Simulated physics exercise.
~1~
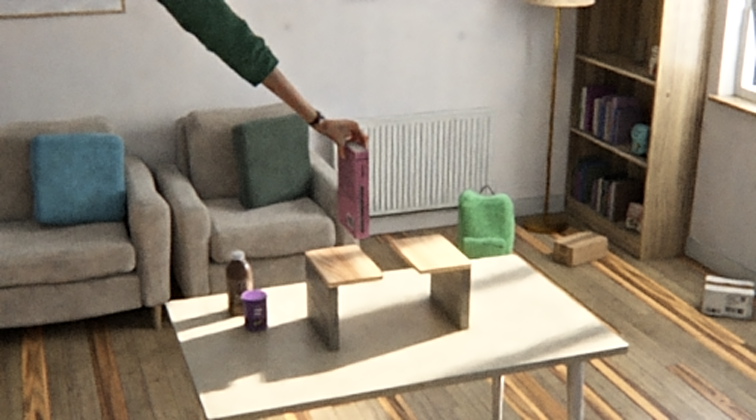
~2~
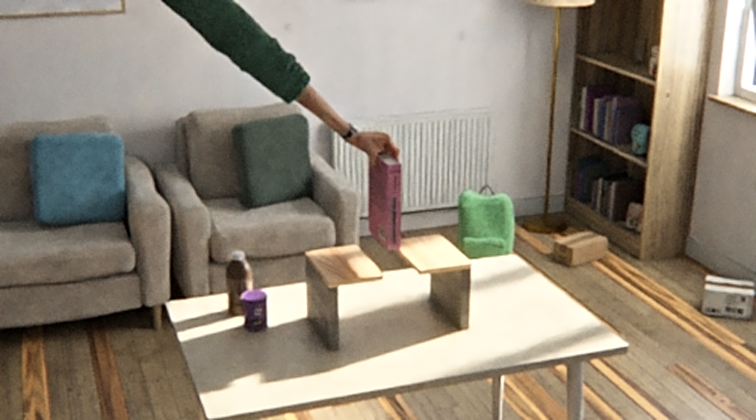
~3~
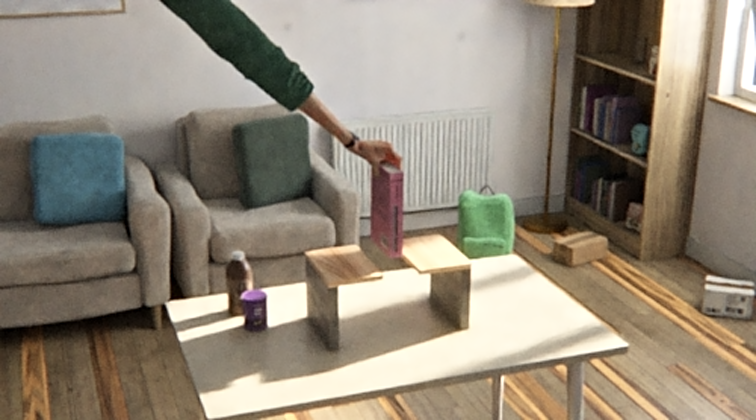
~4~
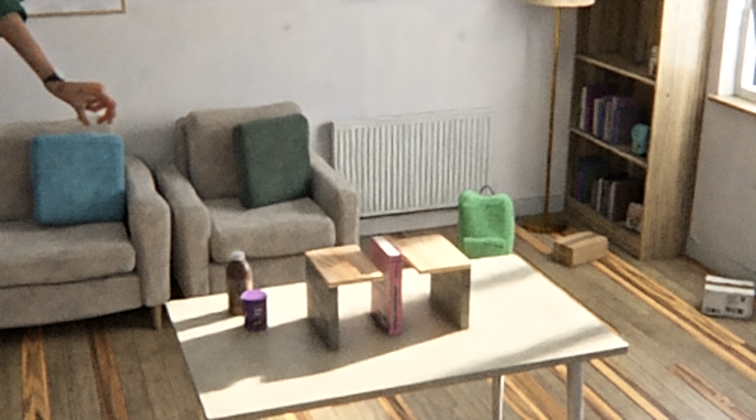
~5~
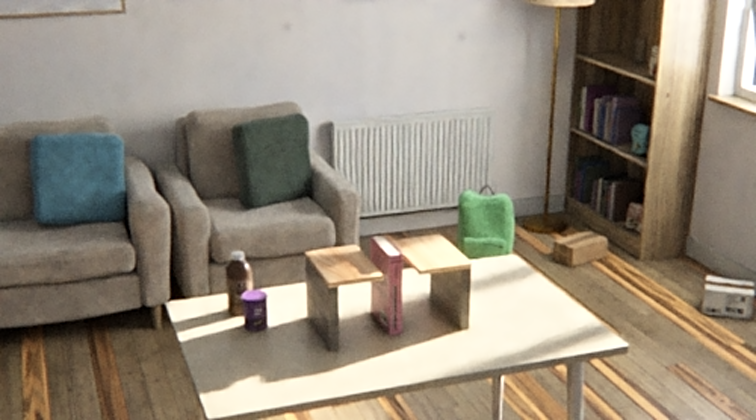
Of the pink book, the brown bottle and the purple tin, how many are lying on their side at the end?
None of them are lying on their side. The pink book, the brown bottle and the purple tin are all still upright.
